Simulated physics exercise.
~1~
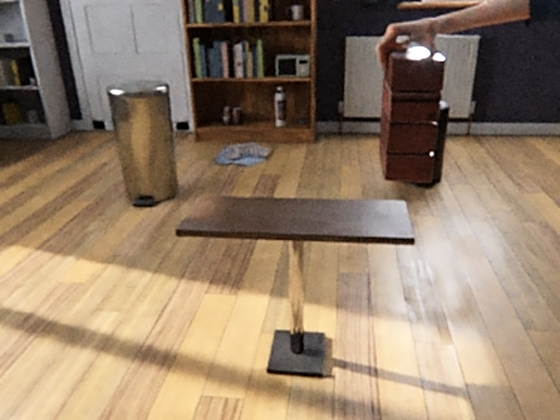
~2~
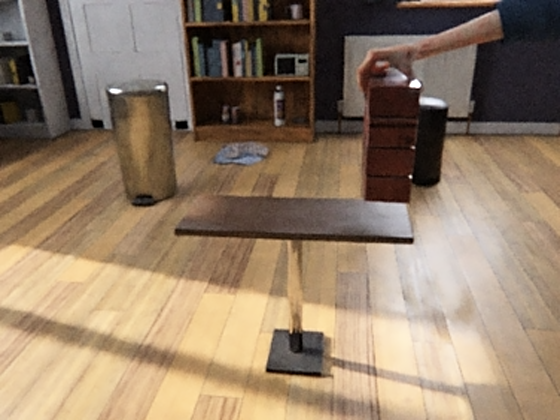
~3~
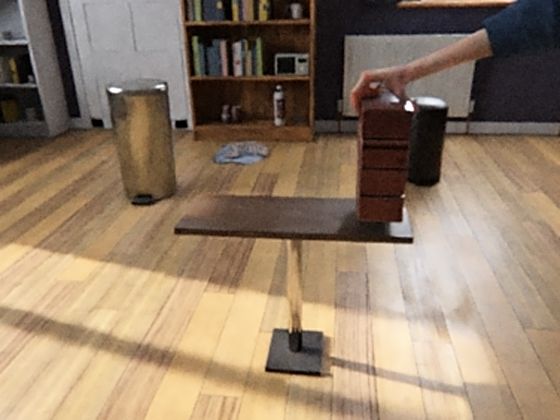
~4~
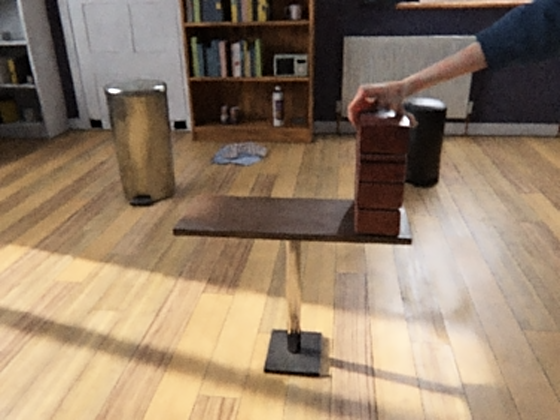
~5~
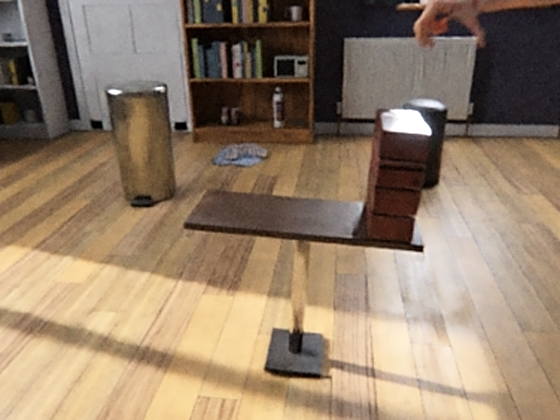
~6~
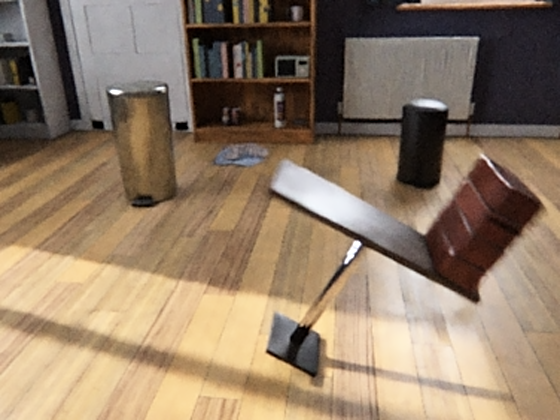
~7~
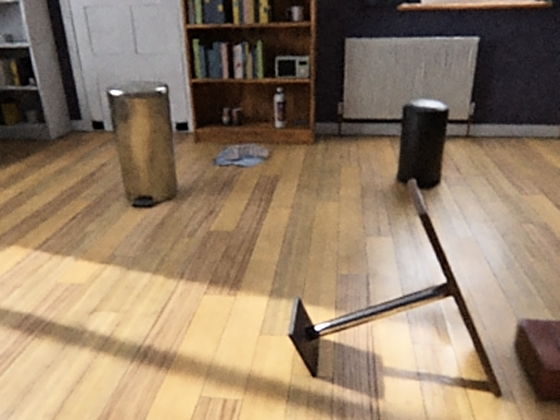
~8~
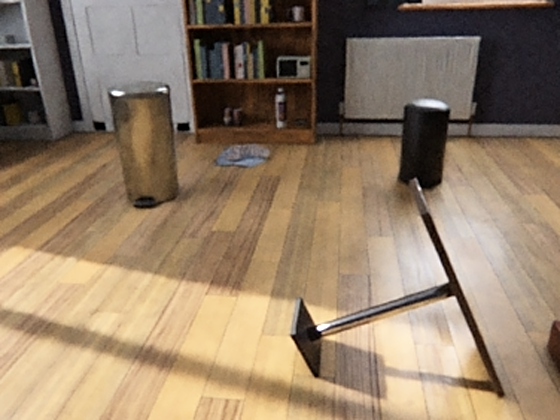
In this clip, a hand lowers a stack of reddish-brown bricks onto the right end of a small brown pedestal table and lets go. The table tips to the right and falls onto its side, while the bricks slide off onto the floor at the right.
